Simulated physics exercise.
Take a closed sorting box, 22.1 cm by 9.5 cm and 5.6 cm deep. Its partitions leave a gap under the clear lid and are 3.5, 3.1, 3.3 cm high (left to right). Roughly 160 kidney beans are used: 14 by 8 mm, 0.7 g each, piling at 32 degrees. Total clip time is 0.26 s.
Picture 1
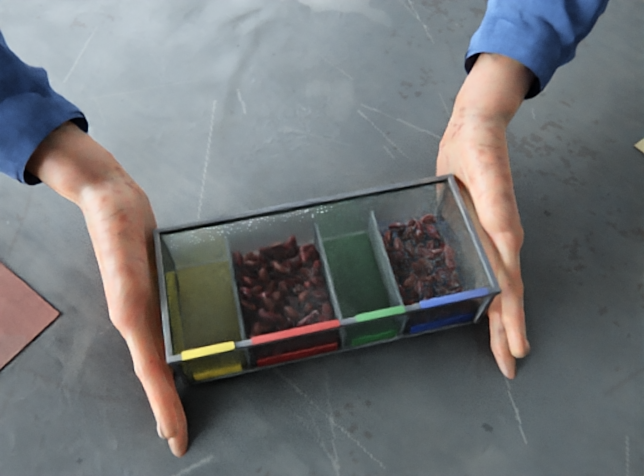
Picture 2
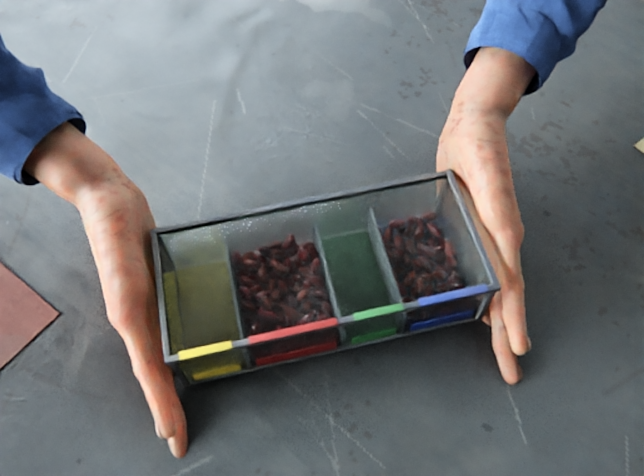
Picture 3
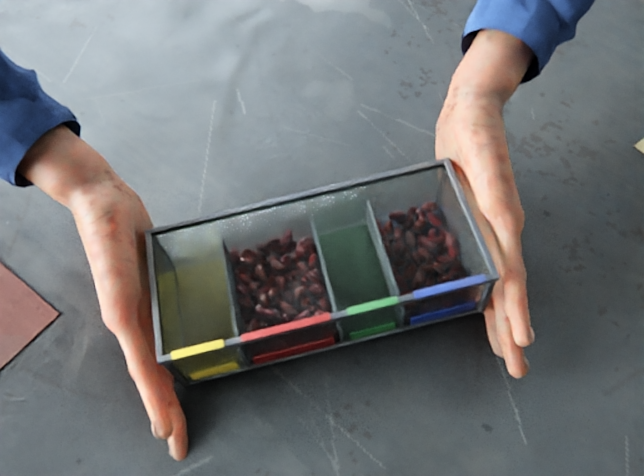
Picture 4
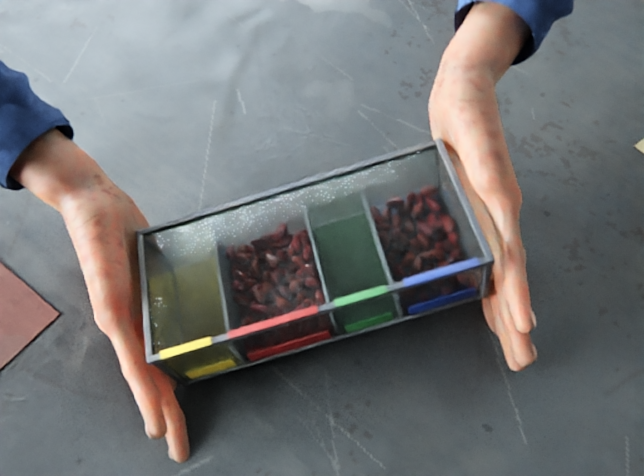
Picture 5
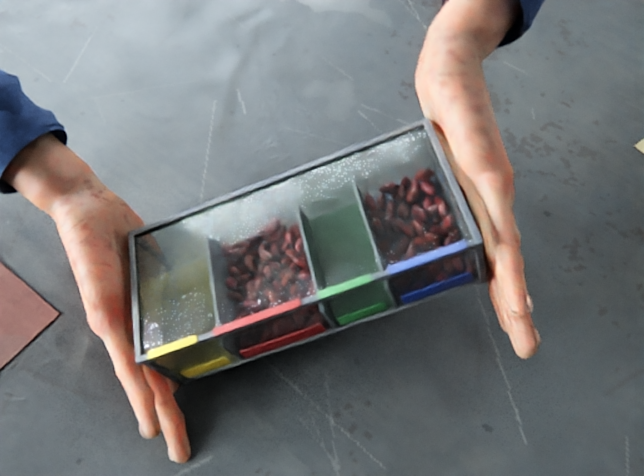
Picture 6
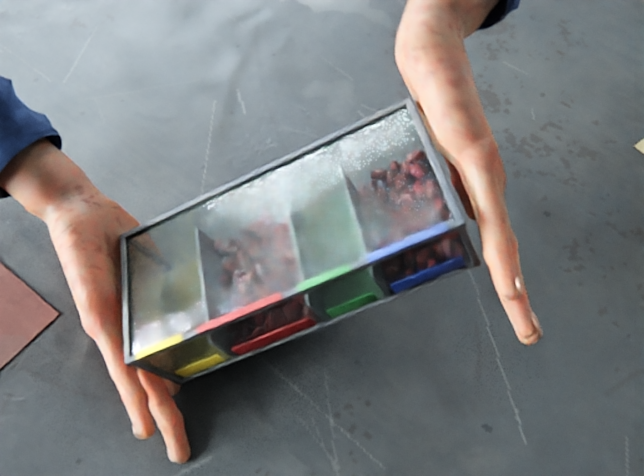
On a scratched grey surface, two hands in blue sleeves held a clear-lidded box of dark red beans in two of its four colored sections, then gradually tilted it, raising the right side.
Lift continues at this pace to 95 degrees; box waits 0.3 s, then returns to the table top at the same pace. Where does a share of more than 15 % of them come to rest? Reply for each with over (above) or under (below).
Red - over, blue - under, green - under, yellow - over.
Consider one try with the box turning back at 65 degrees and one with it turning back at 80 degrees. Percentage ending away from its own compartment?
Close to 5 in a hundred first, and 35 in a hundred second.
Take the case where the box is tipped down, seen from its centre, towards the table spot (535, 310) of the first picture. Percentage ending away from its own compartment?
I'd estimate about 50 %.
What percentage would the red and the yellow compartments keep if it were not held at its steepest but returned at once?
You'd end up with red at 40 per cent and yellow at 55 per cent.
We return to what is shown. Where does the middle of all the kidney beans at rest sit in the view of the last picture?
At about (219, 297).
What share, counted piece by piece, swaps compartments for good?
65 %.
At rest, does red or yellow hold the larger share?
That would be the yellow compartment.
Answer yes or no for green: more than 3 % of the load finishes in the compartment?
For green, the answer is negative.
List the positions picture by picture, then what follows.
In the first picture, box tilt 0 degrees, front corners at (174, 357) and (493, 289); red 60 %, blue 40 %.
In the second picture, box tilt 1 degrees, front corners at (171, 357) and (493, 285).
In the third picture, box tilt 5 degrees, front corners at (164, 357) and (492, 275), lowest corner left back.
In the fourth picture, box tilt 11 degrees, front corners at (154, 357) and (486, 258), lowest corner left back.
In the fifth picture, box tilt 18 degrees, front corners at (143, 357) and (475, 240), lowest corner left back.
In the sixth picture, box tilt 24 degrees, front corners at (132, 358) and (456, 222), lowest corner left back; red 60 %, blue 40 %.
Then, 0.83 s after the last picture, tilt 95 degrees; red 50 %, blue 10 %, yellow 35 %.
Then, 1.37 s after the last picture, tilt 48 degrees; red 30 %, blue 10 %, yellow 65 %.
Then, 1.98 s after the last picture, tilt 0 degrees; red 30 %, blue 10 %, yellow 65 %.
In the end, red 30 %, blue 10 %, green 0 %, yellow 65 %.
